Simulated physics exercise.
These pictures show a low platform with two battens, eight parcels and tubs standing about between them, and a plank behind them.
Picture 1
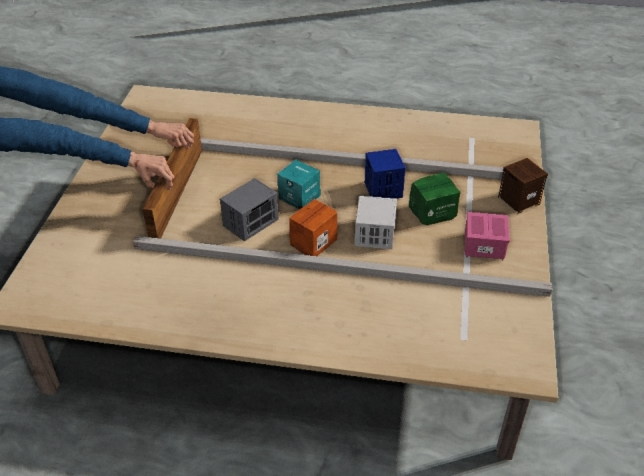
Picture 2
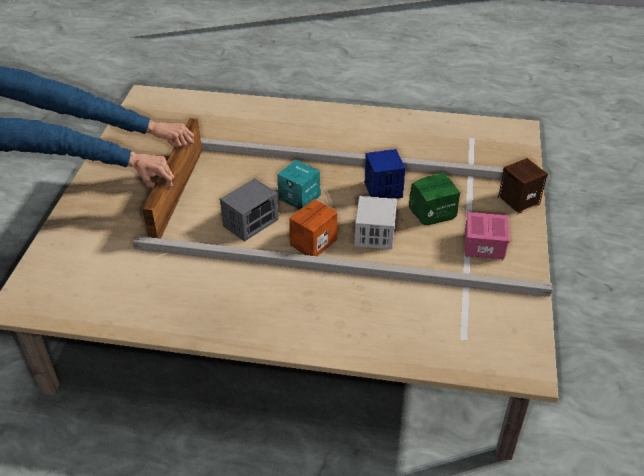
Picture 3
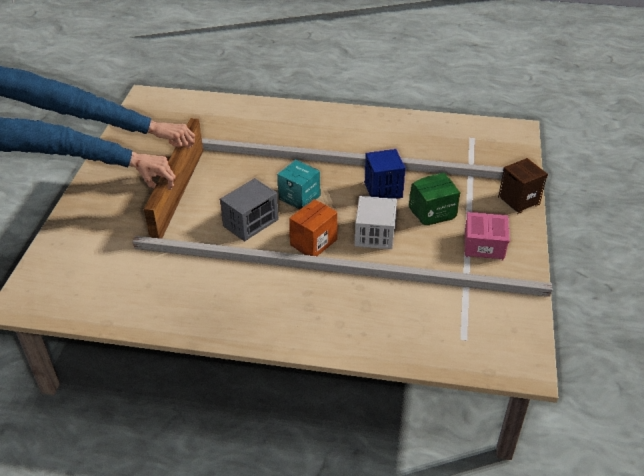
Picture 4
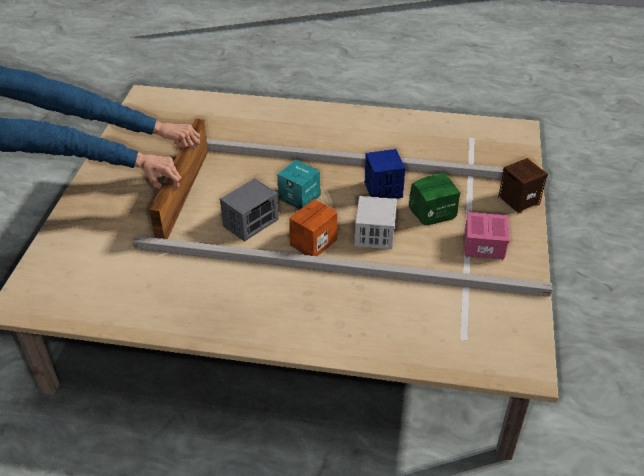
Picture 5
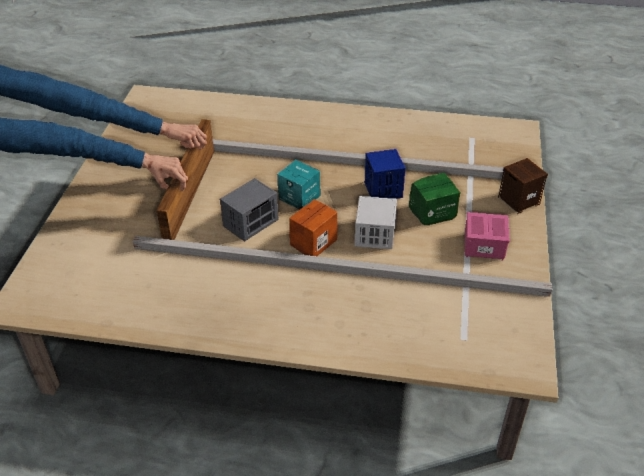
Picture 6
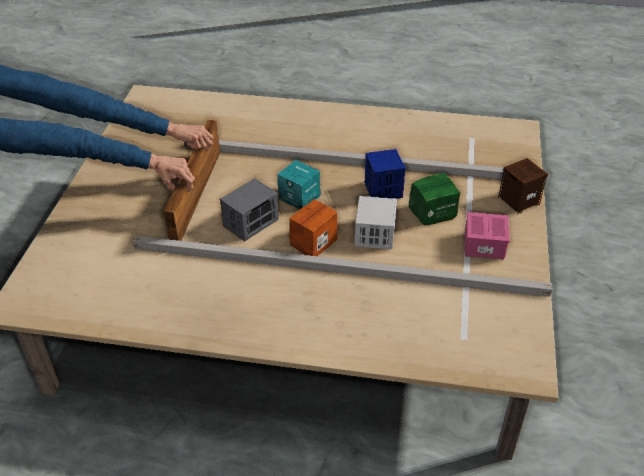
A light wooden table stands on a mottled grey floor, seen from above at an angle by a camera that stays still. Between two grey rails sit grey, teal, orange, blue, white, green and pink boxes, with a dark brown one at the far right and a pale line running beneath the pink one. At left, two blue-sleeved arms hold a brown plank, at first almost motionless, then slide it slightly rightward while the boxes stay put.
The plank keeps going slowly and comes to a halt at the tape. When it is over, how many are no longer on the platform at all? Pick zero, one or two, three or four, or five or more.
The answer is one or two.
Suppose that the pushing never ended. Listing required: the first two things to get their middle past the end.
In order: The pink tote, then the white crate.
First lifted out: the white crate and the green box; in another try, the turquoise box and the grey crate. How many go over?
0, then 2.
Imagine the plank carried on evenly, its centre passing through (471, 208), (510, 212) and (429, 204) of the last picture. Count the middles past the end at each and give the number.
Per position: 1 / 4 / 0.
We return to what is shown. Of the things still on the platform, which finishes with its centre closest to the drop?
Brown tote, foremost.
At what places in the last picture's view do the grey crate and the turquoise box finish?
Reading them off: First (488, 224); then (488, 199).
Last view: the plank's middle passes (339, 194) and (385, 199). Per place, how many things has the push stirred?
Counts: 5 / 6.
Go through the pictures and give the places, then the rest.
The first picture shows brown tote (522, 186); pink tote (486, 236); green box (434, 199); plank (175, 177); tape (469, 225).
The second picture shows pink tote (486, 236); turquoise box (299, 185).
The third picture shows green box (434, 200); blue crate (384, 176).
The fourth picture shows brown tote (522, 186); orange parcel (314, 229).
The fifth picture shows pink tote (486, 236); white crate (376, 223).
The sixth picture shows brown tote (522, 186); pink tote (486, 236); green box (434, 200); plank (194, 179); tape (469, 225).
Soon after, none off yet; brown tote at rest near (522, 186); pink tote at rest near (486, 236); green box at rest near (434, 200).
By the end, the number that fall off is one or two; fallen, pink tote.
